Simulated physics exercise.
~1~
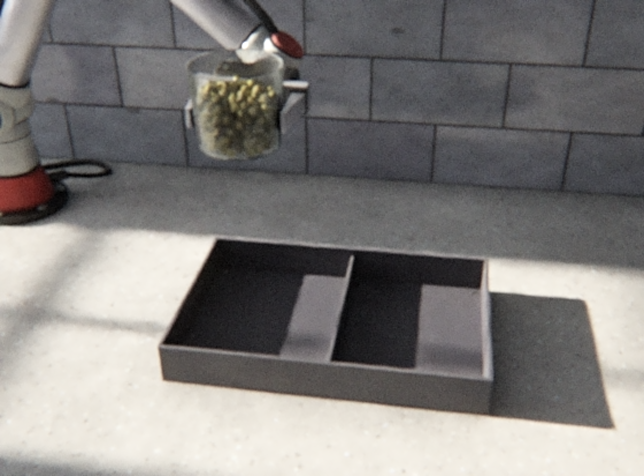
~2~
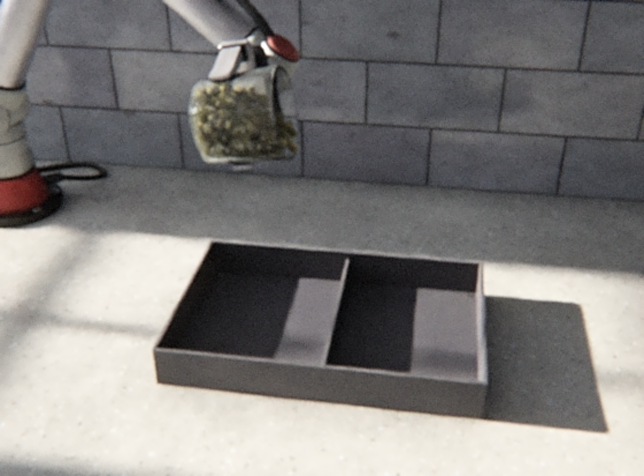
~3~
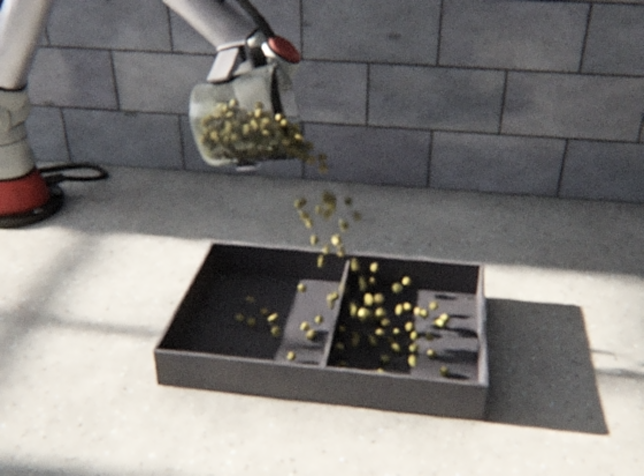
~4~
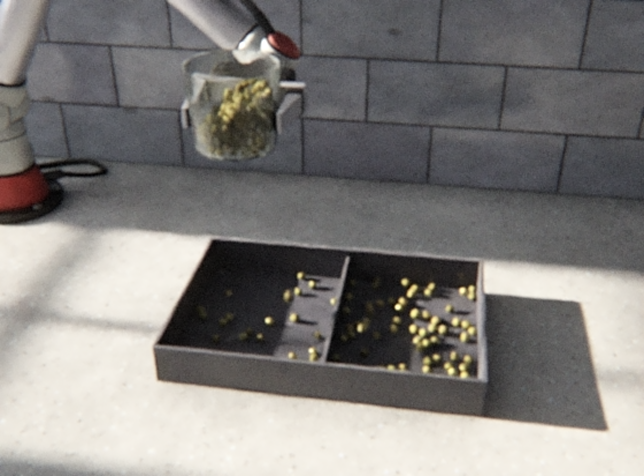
To begin with, a robot arm holds a clear beaker of yellow-green beads upright above a dark, empty tray split into two compartments. The arm then tips the beaker onto its side towards the right, with the beads still inside. Next, beads spill over the rim and scatter into both compartments, more of them landing on the right. The arm turns the beaker upright again, and the tray stays in place. Finally, the beaker still holds much of its load, while beads lie scattered across the tray, most thickly in the right compartment.
